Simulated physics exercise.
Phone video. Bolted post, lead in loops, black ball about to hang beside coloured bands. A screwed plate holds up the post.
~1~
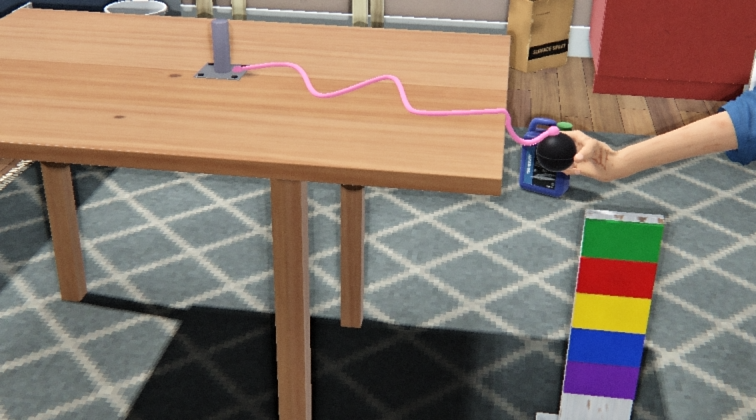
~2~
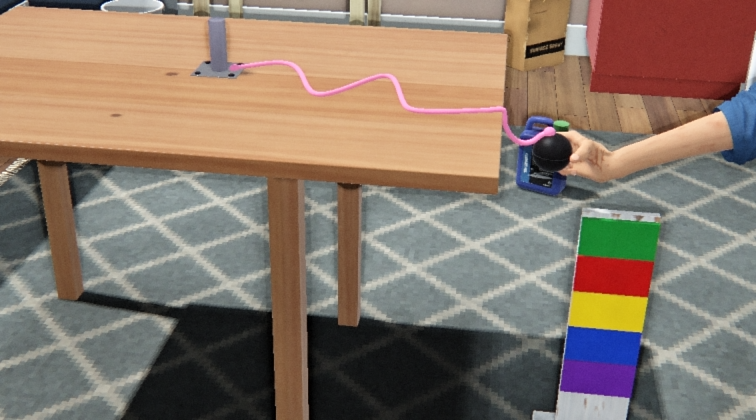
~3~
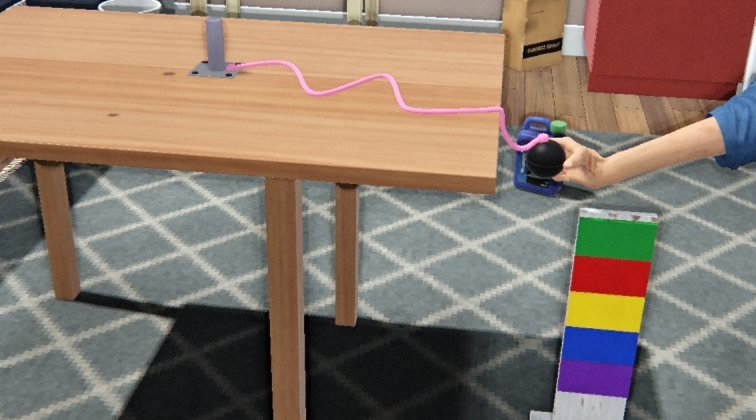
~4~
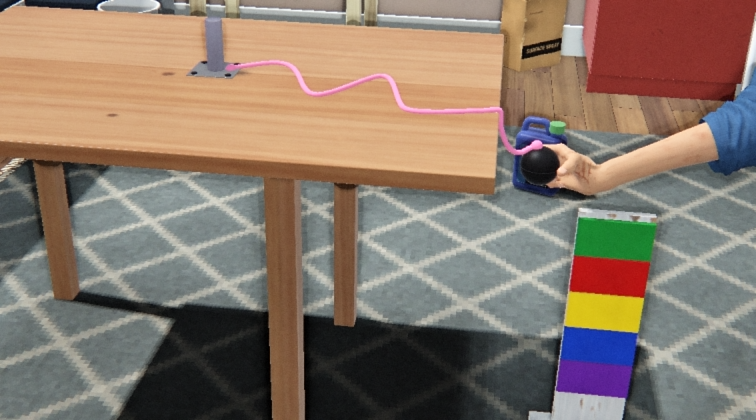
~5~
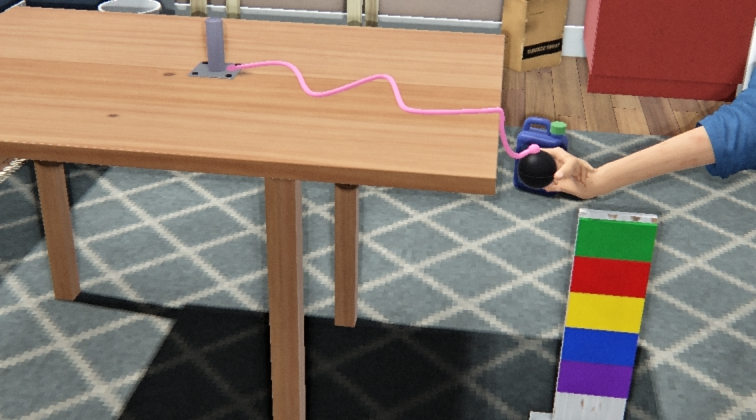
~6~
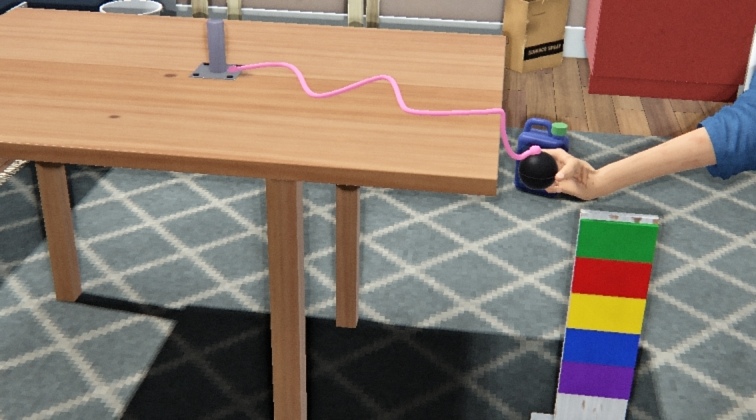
At the start, a hand holds a black ball just past the right edge of a wooden table, with a wavy pink cord running back to a post. The hand shifts the ball slightly down and left, then keeps it nearly still above and left of the coloured bands.
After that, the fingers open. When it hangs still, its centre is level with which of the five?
With blue.
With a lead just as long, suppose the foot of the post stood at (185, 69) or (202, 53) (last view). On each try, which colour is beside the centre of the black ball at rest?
Answer, in order: Yellow, yellow.
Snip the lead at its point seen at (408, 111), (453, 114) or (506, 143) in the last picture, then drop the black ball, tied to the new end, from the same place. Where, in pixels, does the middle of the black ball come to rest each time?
Try 1: About (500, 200). Try 2: About (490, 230). Try 3: About (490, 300).
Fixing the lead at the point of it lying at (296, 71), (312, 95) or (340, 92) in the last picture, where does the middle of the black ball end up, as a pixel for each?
It would sit near (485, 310) the first time, (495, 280) the second and (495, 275) the third.
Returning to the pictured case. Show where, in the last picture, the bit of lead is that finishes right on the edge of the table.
You'll find it somewhere around (396, 87).
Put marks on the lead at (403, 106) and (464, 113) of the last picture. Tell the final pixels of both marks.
At (501, 161), then (497, 221).
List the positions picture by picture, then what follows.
The first picture shows black ball (556, 152); green (622, 242); red (616, 279); yellow (611, 315); blue (606, 349); purple (601, 382).
The second picture shows black ball (552, 152); lead through (272, 63) (307, 87) (369, 80) (401, 97) (472, 111).
The third picture shows black ball (546, 159).
The fourth picture shows black ball (540, 166); lead through (269, 63) (304, 87) (366, 80) (398, 97) (469, 112).
The fifth picture shows black ball (537, 169).
The sixth picture shows black ball (538, 170); lead through (271, 65) (306, 89) (368, 82) (400, 99) (471, 113).
Soon after, ball near (463, 312); level with blue.
After that, ball near (498, 329); level with blue.
In the end, ball near (482, 326); level with blue. Its middle rests at the blue band.
